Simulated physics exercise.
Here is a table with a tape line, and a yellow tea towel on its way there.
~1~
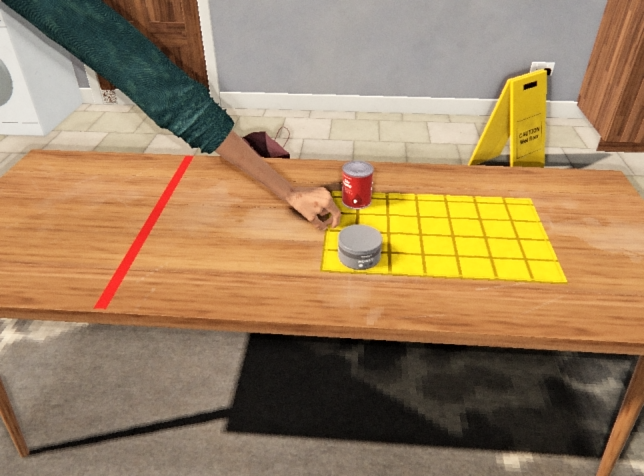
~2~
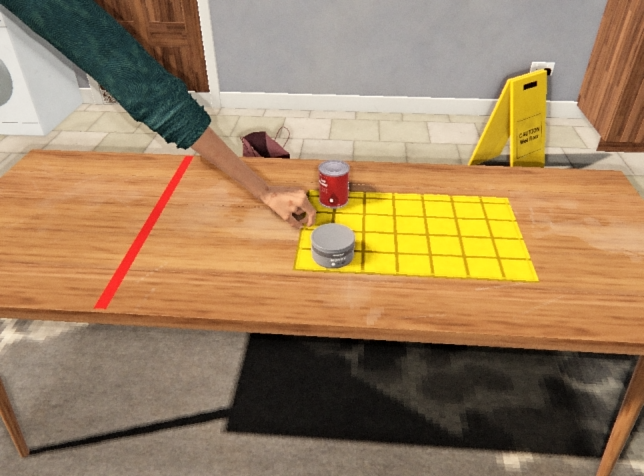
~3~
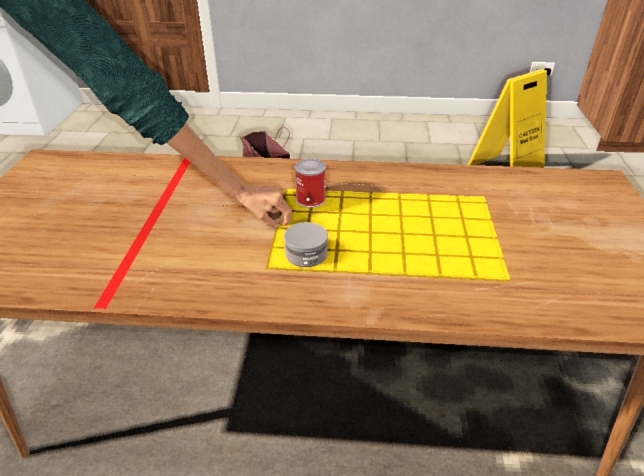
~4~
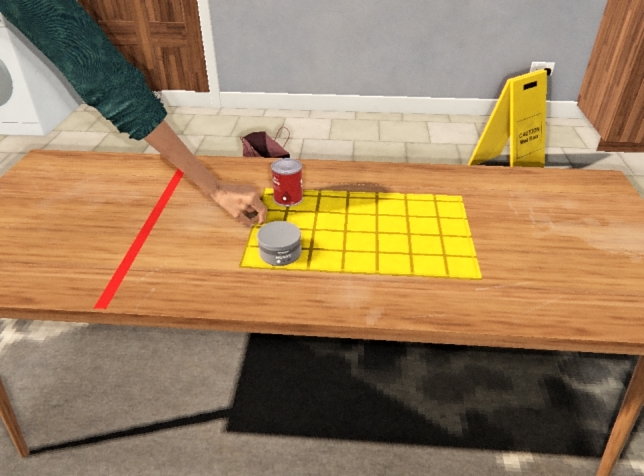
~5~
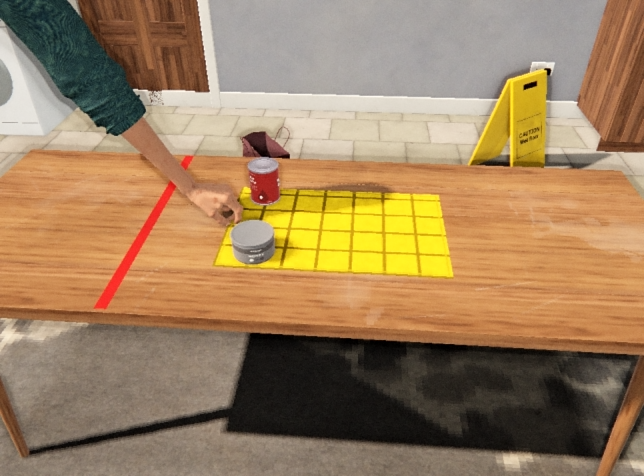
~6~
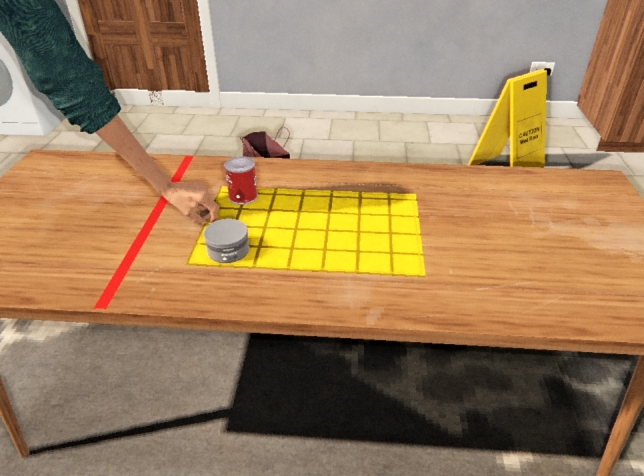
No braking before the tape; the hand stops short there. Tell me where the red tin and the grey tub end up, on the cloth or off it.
The red tin ends up off the cloth; the grey tub ends up off the cloth.
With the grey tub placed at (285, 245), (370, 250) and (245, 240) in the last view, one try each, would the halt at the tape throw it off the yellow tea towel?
So, the first time it flies off, the second time it survives the stop, and the third time it flies off.
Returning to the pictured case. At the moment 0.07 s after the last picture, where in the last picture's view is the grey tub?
Position at that moment: Near (191, 239).
Then, 0.07 s on from there, hem short of the tape; red tin on the cloth near (210, 179); grey tub on the cloth near (191, 239).
Then, 0.18 s on from there, hem at the tape; red tin ahead of the hem near (164, 178); grey tub on the cloth near (138, 237).
In the end, hem at the tape; red tin ahead of the hem near (88, 176); grey tub ahead of the hem near (51, 234). The red tin slides clear of the cloth and the grey tub leaves the cloth.
